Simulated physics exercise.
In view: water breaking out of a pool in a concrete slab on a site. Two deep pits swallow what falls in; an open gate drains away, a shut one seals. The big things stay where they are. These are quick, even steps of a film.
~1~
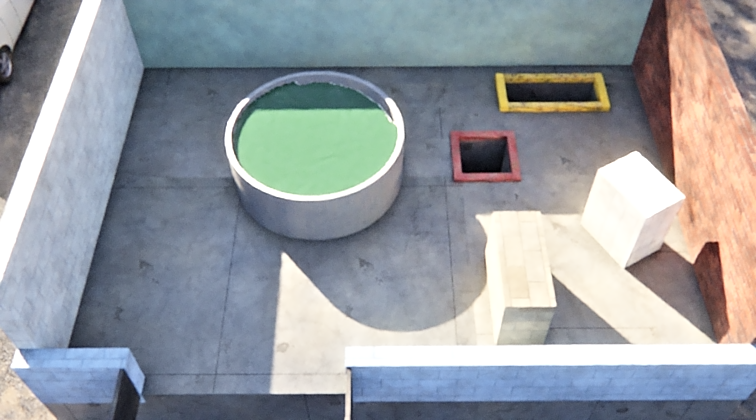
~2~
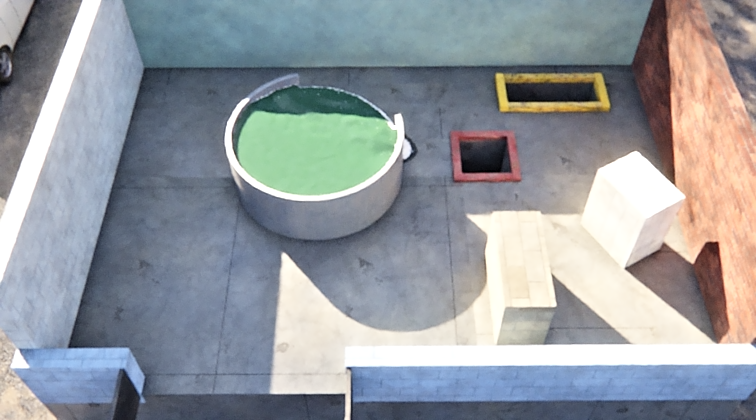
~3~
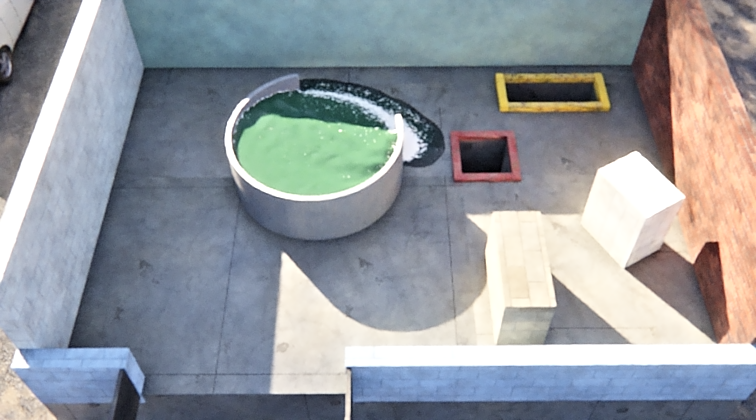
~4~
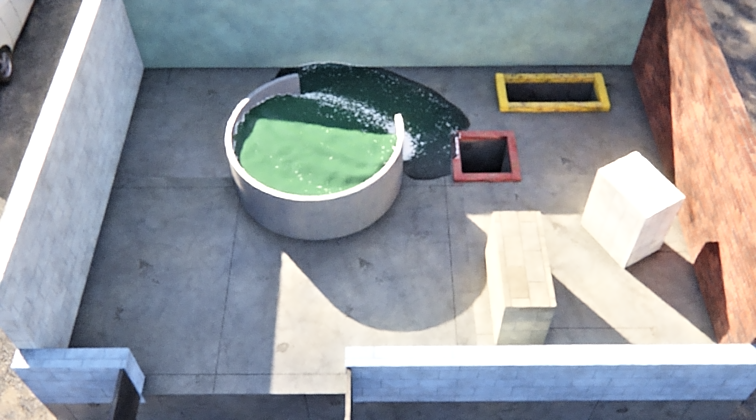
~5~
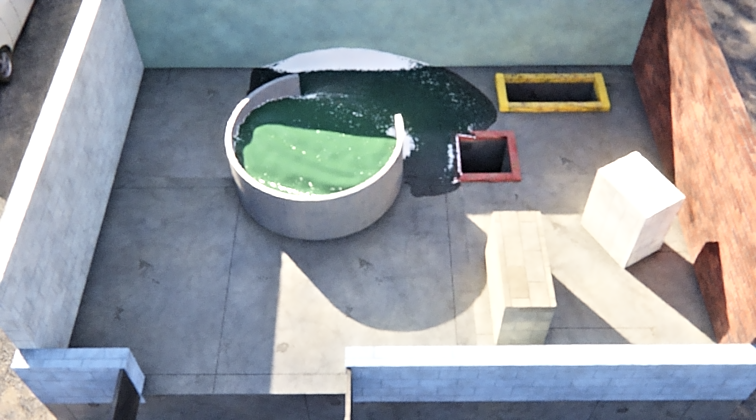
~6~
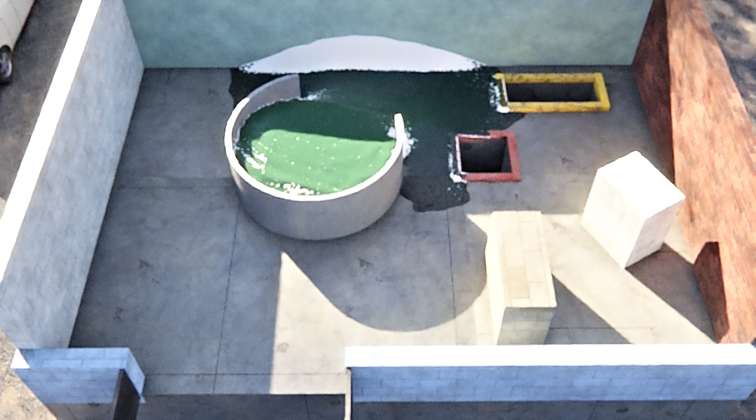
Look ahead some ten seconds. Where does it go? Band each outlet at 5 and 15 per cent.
In the end: The gate takes between 5 and 15 %; the red pit takes between 5 and 15 %; the yellow pit takes more than 15 %.
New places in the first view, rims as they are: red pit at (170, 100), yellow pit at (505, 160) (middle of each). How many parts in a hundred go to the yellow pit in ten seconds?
Per cent: Yellow 2.
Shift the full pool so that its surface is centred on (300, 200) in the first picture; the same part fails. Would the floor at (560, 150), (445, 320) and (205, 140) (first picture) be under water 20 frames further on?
As listed: Covered, clear, wet.
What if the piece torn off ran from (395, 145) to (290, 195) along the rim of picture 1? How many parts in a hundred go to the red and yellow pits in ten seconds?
Parts in a hundred: Red 4, yellow 2.
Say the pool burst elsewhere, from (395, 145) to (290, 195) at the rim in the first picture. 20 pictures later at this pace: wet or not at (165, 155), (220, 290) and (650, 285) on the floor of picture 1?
As listed: Dry, free of water, wet.
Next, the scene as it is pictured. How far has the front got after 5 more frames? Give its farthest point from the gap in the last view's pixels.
At about (627, 67).
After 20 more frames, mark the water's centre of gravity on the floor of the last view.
Roughly at (389, 135).
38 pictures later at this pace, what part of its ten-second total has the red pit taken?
Close to 70 %.
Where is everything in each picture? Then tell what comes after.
Still water in the round tank at (315, 135), in the first picture.
Water pours out on the round tank's far side and has run to (405, 159), in the second picture.
Water pours out on the round tank's far side and has run to a hidden place, in the third picture.
The front is at (287, 69), out from the gap on the round tank's far side, in the fourth picture.
Water pours out on the round tank's far side and has run to (489, 108), in the fifth picture.
Water pours out on the round tank's far side and has run to (520, 113), in the sixth picture.
A moment on, water covers 25 % of the floor; the gate 0 %, the red pit 1 %, the yellow pit 2 %.
Next, water covers 35 % of the floor; the gate 0 %, the red pit 1 %, the yellow pit 9 %.
Then, water covers 50 % of the floor; the gate 0 %, the red pit 2 %, the yellow pit 16 %.
Later, water covers 85 % of the floor; the gate 1 %, the red pit 5 %, the yellow pit 19 %.
In the end, water covers 100 % of the floor; the gate 7 %, the red pit 8 %, the yellow pit 19 %.
